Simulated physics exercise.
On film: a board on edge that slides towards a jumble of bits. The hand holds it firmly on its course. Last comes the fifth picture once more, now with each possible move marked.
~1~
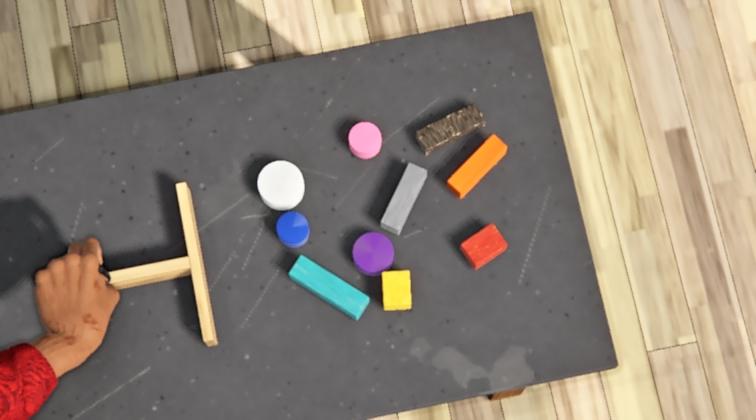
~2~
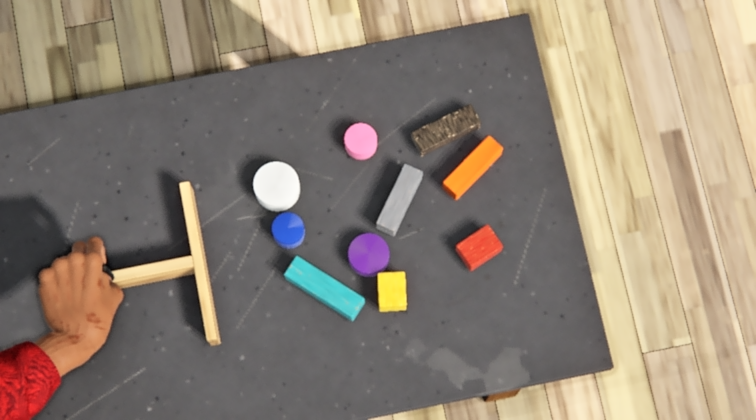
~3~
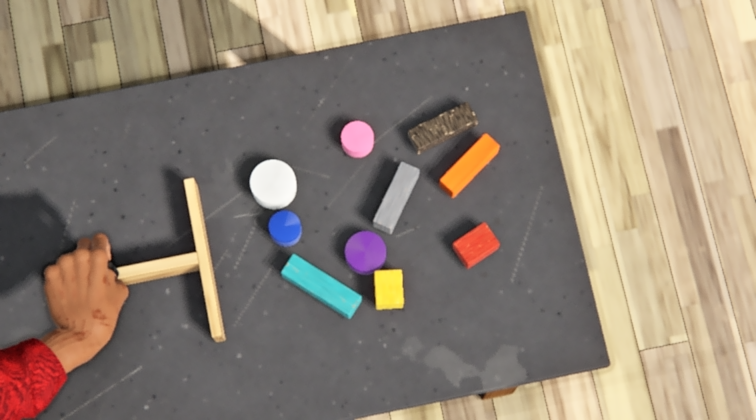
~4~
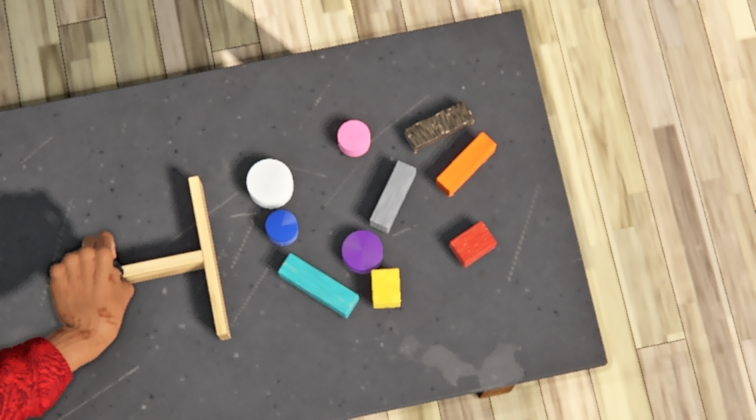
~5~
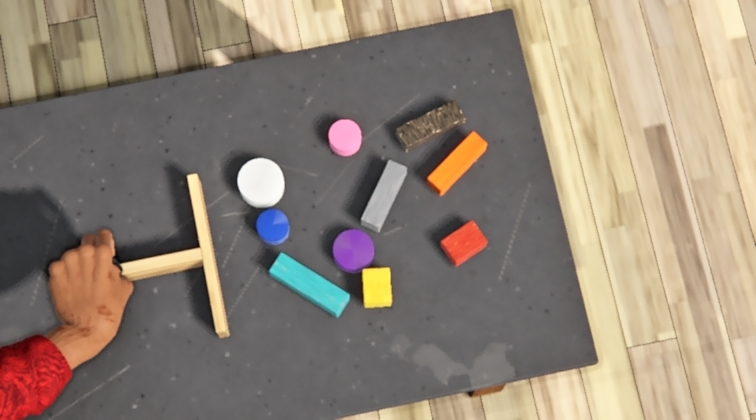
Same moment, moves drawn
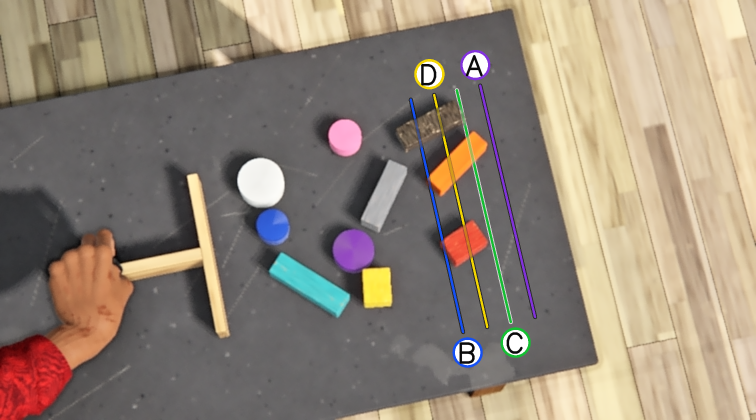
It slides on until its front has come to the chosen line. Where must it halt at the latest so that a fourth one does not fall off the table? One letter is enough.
No fourth one falls up to A.
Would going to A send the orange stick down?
Yes.
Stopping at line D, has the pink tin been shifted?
Yes.
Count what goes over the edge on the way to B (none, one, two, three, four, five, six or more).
By then, none.
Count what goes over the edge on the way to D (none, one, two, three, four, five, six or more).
In all, none.
On the marked copy, A at (507, 199); B at (436, 213); C at (483, 204); D at (460, 209).
Taking A. A third of the way, board (315, 230); turquoise bar (343, 281); white tin (331, 170).
Two thirds of the way, board (423, 208); red block (514, 248); orange stick (488, 162).
When it is over, board (505, 191); orange stick over the edge; red block over the edge; two fallen.
As for the rest, B is within the limit but short; C is within the limit but short; D is within the limit but short.
